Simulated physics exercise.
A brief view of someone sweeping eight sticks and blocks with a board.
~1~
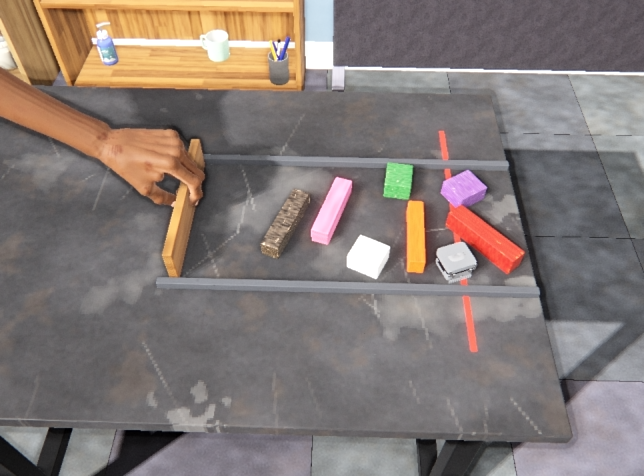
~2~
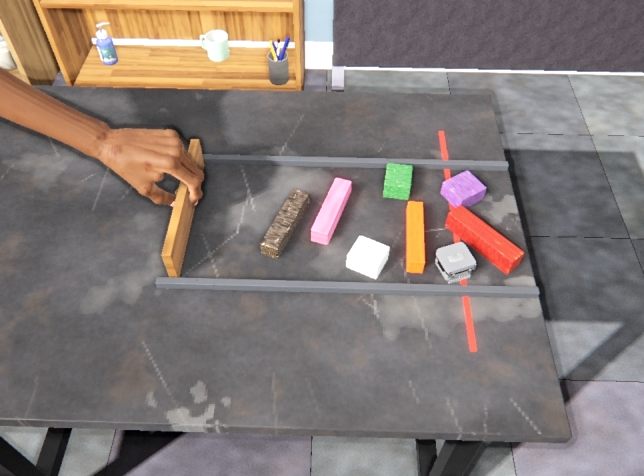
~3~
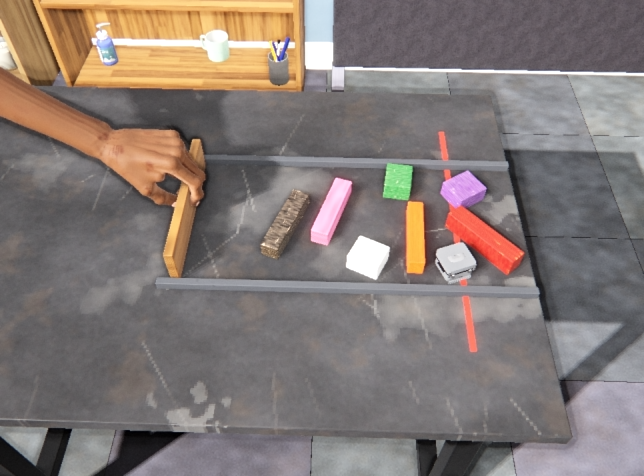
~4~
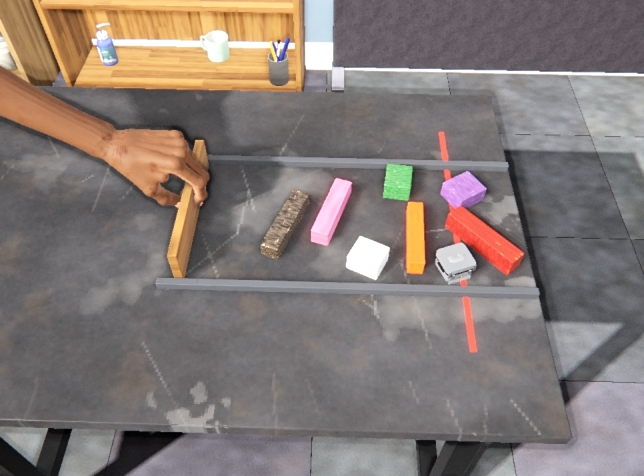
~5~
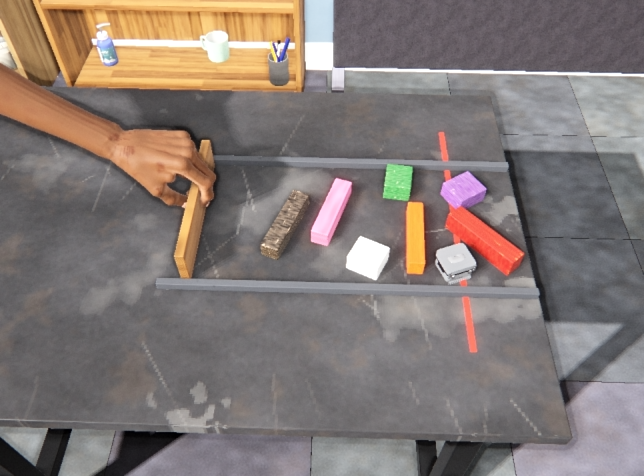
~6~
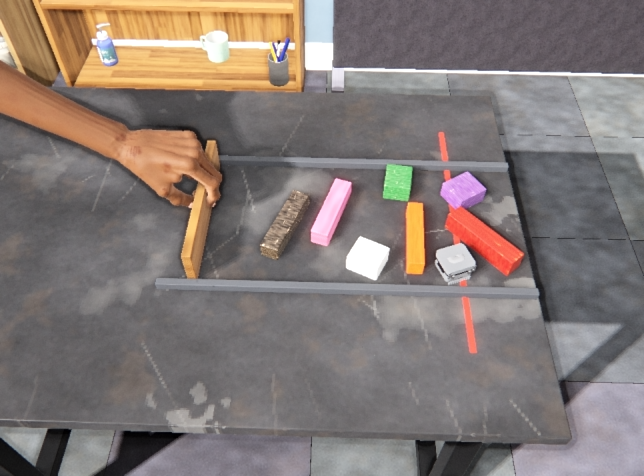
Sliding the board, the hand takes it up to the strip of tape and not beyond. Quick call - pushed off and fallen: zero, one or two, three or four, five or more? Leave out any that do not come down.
Call: One or two.
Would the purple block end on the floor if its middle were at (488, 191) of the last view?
That purple block hangs in there.
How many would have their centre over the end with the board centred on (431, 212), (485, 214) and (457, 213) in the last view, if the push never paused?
The counts are 0, 4 and 2, in that order.
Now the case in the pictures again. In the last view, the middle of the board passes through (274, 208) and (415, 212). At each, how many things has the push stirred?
Counts: 1 / 8.
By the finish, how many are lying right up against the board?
That makes 2.
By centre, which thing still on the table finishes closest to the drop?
Purple block.
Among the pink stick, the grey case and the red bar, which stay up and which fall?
Pink stick - still on top, grey case - gone, red bar - gone.
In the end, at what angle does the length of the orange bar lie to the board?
I'd put it at about 10°.
Early on, none off yet; red bar at rest near (483, 240); purple block at rest near (463, 192); grey case at rest near (454, 264).
A while later, none off yet; red bar travelled a little near (507, 235); purple block travelled a little near (473, 194); grey case travelled well along near (509, 266).
Finally, the number that fall off is one or two; lost, grey case and red bar.
